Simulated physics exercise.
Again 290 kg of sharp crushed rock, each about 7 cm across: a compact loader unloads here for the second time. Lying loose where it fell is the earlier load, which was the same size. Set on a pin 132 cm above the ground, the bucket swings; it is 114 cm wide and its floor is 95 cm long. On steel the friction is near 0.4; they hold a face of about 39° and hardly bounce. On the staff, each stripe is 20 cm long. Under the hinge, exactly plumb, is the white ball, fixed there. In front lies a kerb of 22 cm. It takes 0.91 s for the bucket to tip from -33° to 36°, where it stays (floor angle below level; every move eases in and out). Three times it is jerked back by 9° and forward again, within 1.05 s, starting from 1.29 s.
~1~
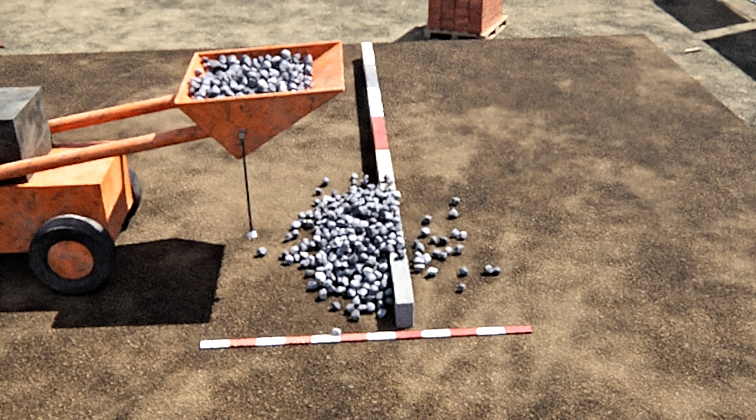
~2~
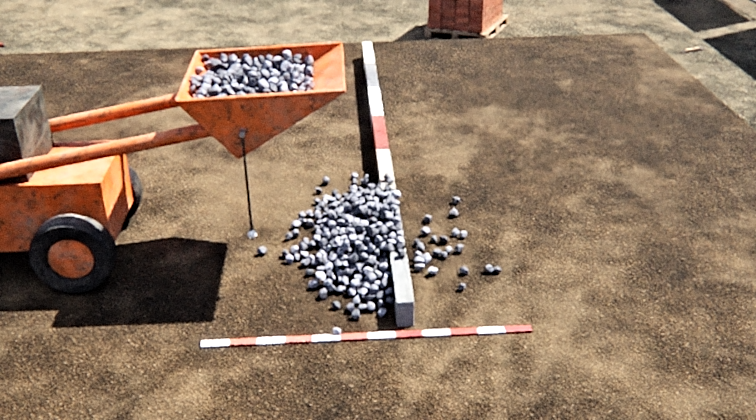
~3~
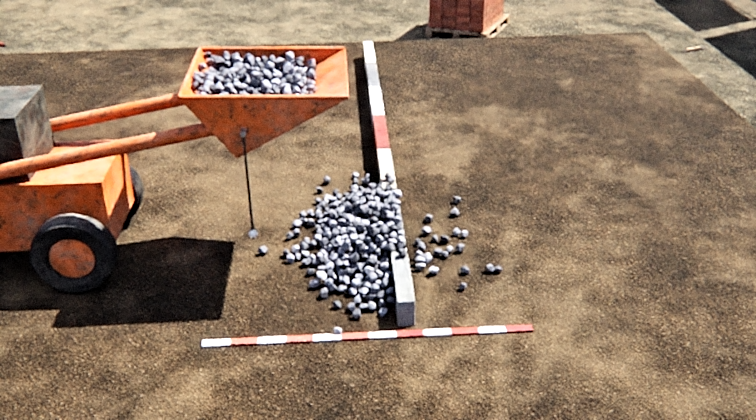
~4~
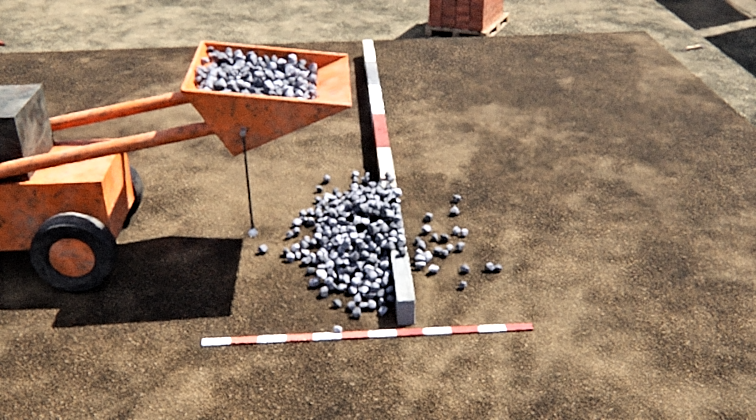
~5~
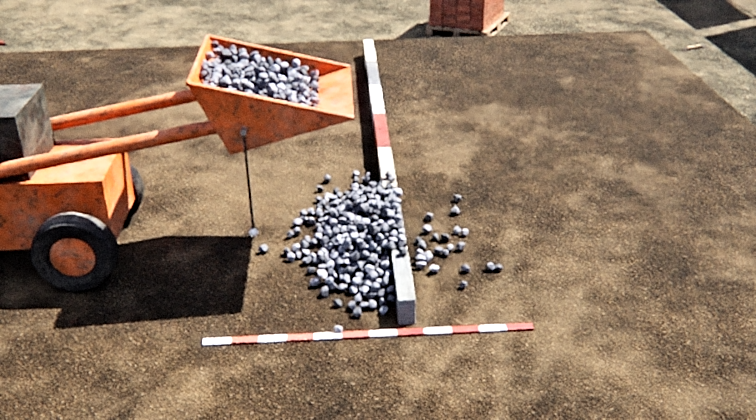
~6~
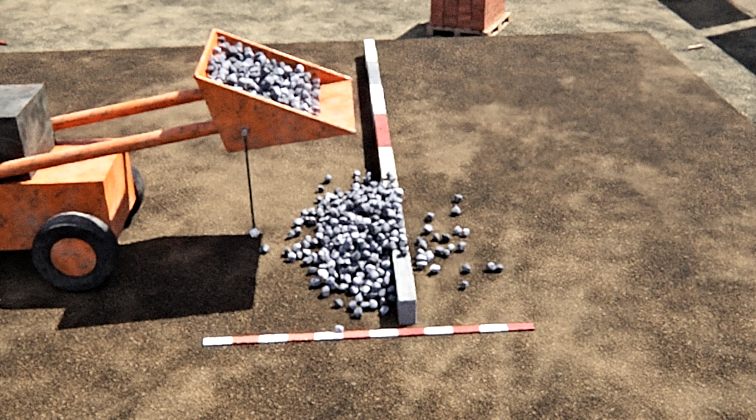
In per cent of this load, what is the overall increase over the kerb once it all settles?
42 out of 100, about.
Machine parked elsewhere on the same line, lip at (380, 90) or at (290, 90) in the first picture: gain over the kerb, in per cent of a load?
85 % and 0 %.
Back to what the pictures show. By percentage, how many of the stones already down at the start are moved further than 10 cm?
Near 5 per cent, I reckon.
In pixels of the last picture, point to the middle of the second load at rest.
Around (382, 226).
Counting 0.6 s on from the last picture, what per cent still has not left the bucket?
Close to 95 in a hundred.
Then, 0.3 s after the last picture the floor is at 25°; in per cent of one load, 100 in the bucket, 96 on this side of the kerb, 4 over the kerb; the foremost stones are at (469, 239).
Then, 0.6 s after the last picture the floor is at 36°; in per cent of one load, 97 in the bucket, 98 on this side of the kerb, 4 over the kerb; the foremost stones are at (469, 239).
Then, 2.4 s after the last picture the floor is at 36°; in per cent of one load, 0 in the bucket, 154 on this side of the kerb, 46 over the kerb; the foremost stones are at (513, 222).
Then, 5.0 s after the last picture the floor is at 36°; in per cent of one load, 0 in the bucket, 154 on this side of the kerb, 46 over the kerb; the foremost stones are at (514, 222). Net gain over the kerb, 42.
